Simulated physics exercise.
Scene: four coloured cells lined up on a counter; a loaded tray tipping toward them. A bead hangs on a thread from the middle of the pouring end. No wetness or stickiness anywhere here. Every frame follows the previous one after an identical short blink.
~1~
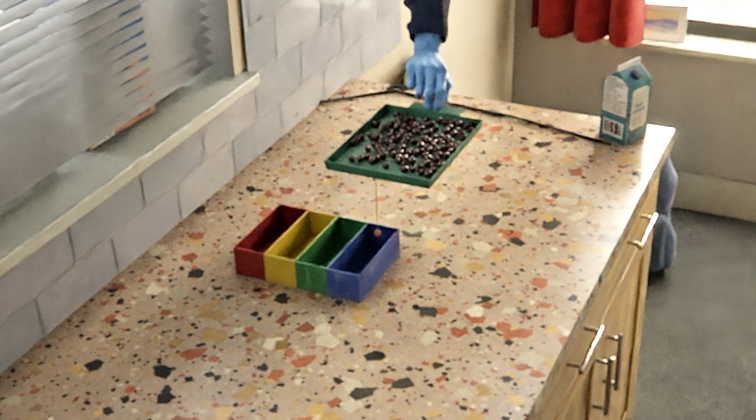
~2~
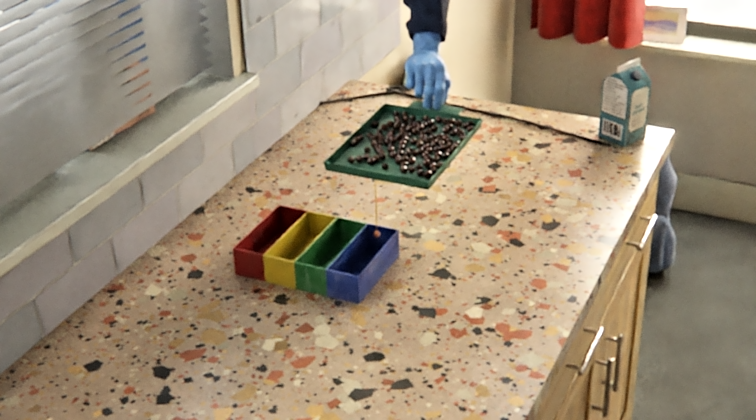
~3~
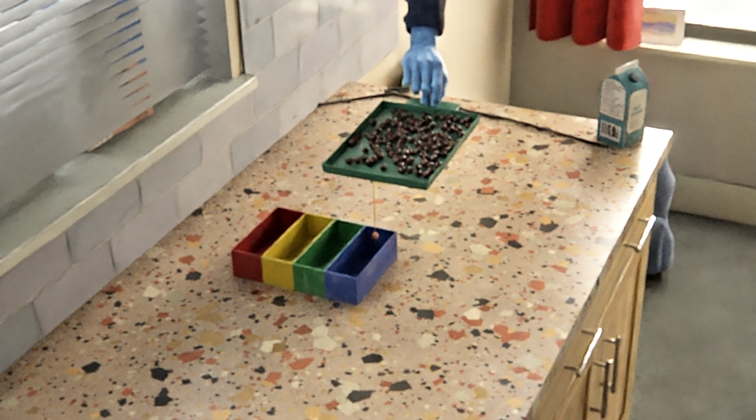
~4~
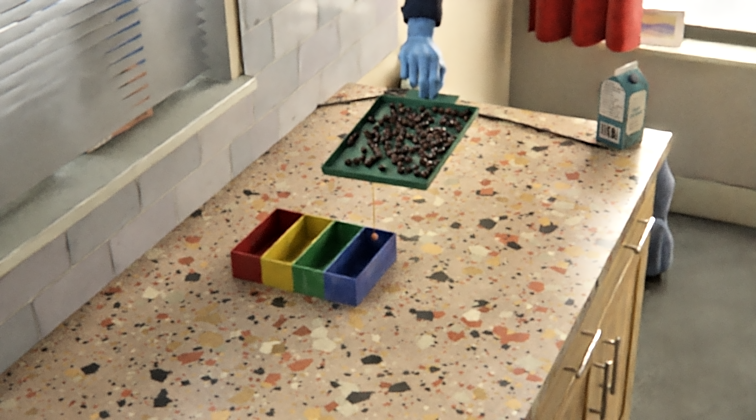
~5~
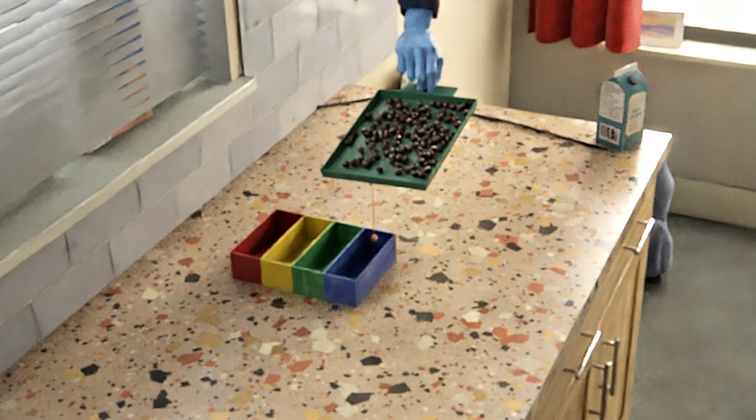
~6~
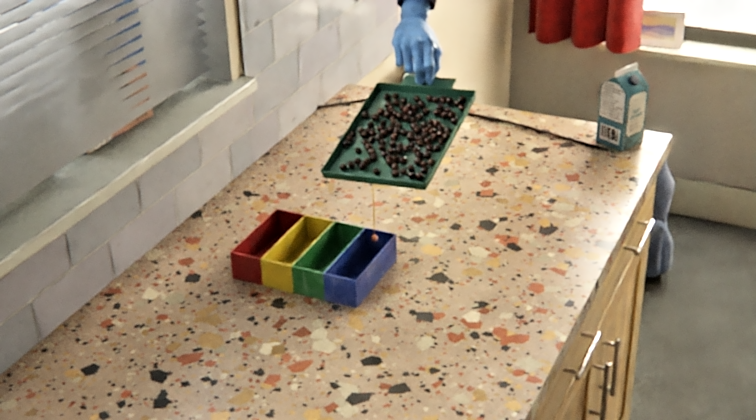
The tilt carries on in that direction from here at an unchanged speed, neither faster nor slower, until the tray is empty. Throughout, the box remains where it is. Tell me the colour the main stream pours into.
The main stream pours into the green cell.
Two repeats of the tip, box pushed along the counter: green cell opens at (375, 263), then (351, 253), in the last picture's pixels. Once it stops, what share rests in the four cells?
90 % for the first, 90 % for the second.
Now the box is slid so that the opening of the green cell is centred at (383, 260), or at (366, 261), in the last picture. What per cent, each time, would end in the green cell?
Trial 1 10%, trial 2 10%.
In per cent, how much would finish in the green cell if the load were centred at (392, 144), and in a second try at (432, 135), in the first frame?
It would be roughly 50 per cent for the first and roughly 60 per cent for the second.
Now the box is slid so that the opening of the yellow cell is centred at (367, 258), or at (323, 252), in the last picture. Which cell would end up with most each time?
Try 1: Red. Try 2: The yellow cell.
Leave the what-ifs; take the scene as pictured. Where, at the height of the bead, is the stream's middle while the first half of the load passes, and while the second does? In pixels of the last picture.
At (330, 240) for the first part, then at (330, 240) for the others.
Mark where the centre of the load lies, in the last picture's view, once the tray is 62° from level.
The centre of the load shows up near (360, 157) in the last view.
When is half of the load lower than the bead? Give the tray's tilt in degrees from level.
It is at around 100 degrees by then.
Just after the last frame, tray tipped steeply; almost all on the tray; just a few in the green cell; just a few in the blue cell; just a few in the yellow cell; just a few in the red cell; just a few falling or outside the box.
A moment on, tray tipped past a quarter turn; about a tenth on the tray; roughly half in the green cell; about a tenth in the blue cell; about a tenth in the yellow cell; just a few in the red cell; roughly a quarter falling or outside the box.
Further on, tray tipped past a quarter turn; roughly half in the green cell; roughly a quarter in the blue cell; about a tenth in the yellow cell; just a few in the red cell; about a tenth falling or outside the box.
When it is over, tray tipped past a quarter turn; roughly half in the green cell; roughly a quarter in the blue cell; about a tenth in the yellow cell; just a few in the red cell; about a tenth outside the box.
